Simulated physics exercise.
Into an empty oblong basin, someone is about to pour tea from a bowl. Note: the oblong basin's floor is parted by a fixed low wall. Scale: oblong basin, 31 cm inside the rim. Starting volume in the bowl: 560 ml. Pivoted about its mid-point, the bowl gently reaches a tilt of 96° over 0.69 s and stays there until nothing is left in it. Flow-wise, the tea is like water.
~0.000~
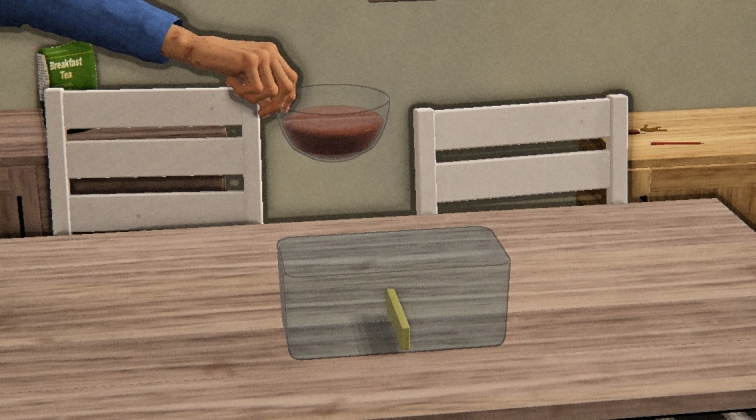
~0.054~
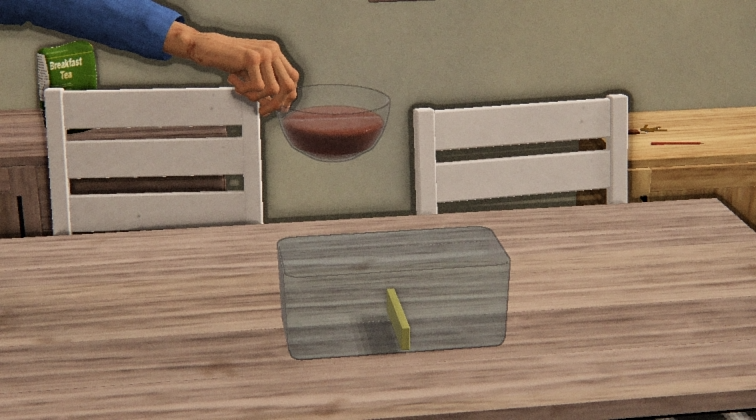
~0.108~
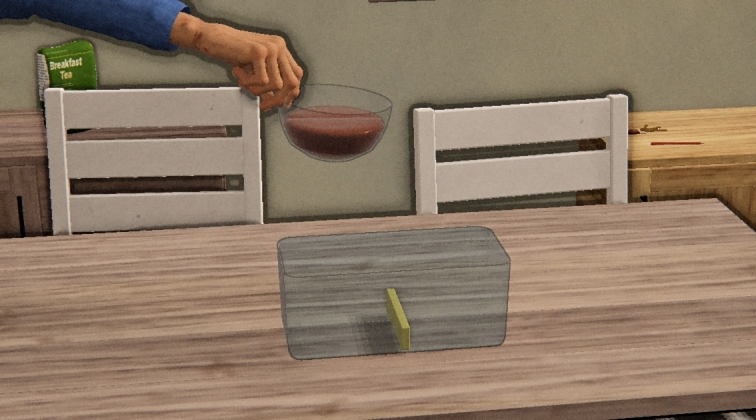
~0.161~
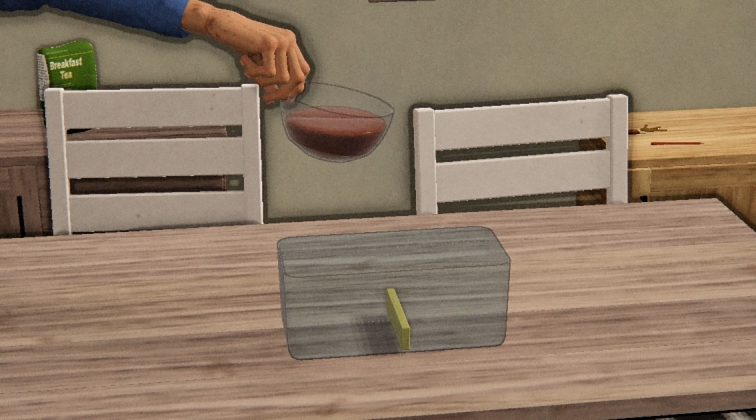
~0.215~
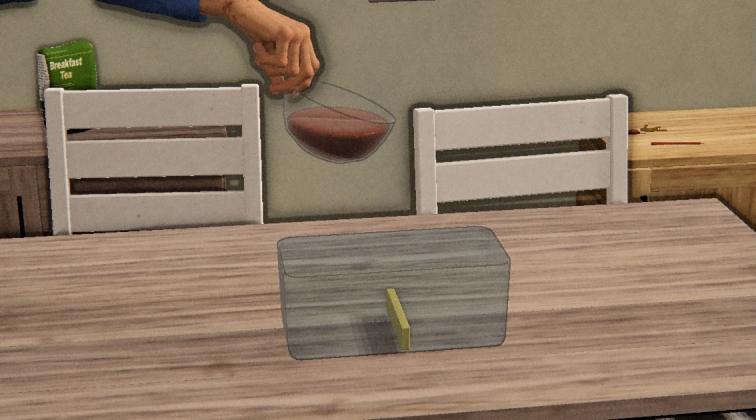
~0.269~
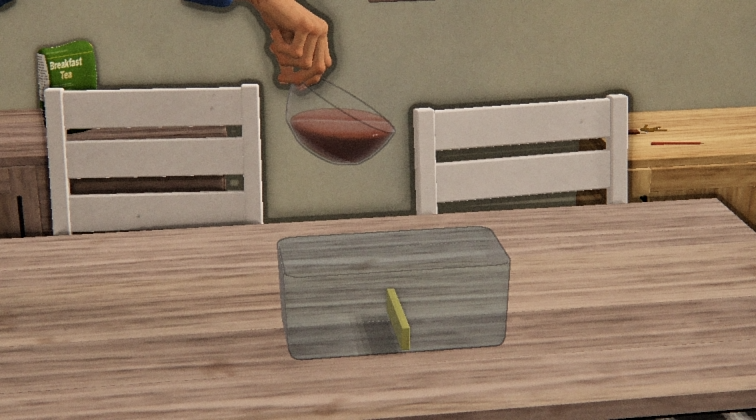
A hand holding a clear glass bowl of reddish-brown tea slowly tilted it further and further to the right, above a see-through oblong basin with a small yellow-green wall inside, on a wooden table.
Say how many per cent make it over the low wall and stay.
About 85 per cent makes it over and stays.
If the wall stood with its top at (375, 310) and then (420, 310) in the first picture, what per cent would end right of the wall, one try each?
Around 85 and 65 percent, in that order.
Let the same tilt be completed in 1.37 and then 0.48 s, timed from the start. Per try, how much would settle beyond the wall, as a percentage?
About 90 %, then about 75 %.
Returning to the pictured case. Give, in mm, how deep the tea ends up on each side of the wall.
About 4 mm left, about 24 mm right.
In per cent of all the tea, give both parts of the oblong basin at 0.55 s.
About 0 left, 18 right.
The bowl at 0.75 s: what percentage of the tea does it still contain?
About 4 percent.
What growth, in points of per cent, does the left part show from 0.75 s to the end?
About 7 per cent.
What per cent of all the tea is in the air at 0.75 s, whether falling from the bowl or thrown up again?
Near 12 percent.
Then, 0.55 s in, the tilt is 86° and 30 per cent is still to pour, 0 is left of the wall and 17 right of it.
Then, 0.75 s in, the tilt is 96° and 4 per cent is still to pour, 7 is left of the wall and 76 right of it.
Then, 0.96 s in, the tilt is 96° and 0 per cent is still to pour, 12 is left of the wall and 85 right of it.
Then, 1.19 s in, the tilt is 96° and 0 per cent is still to pour, 14 is left of the wall and 85 right of it.
Finally, 14 per cent lies left of the wall, 85 right of it and 1 outside.
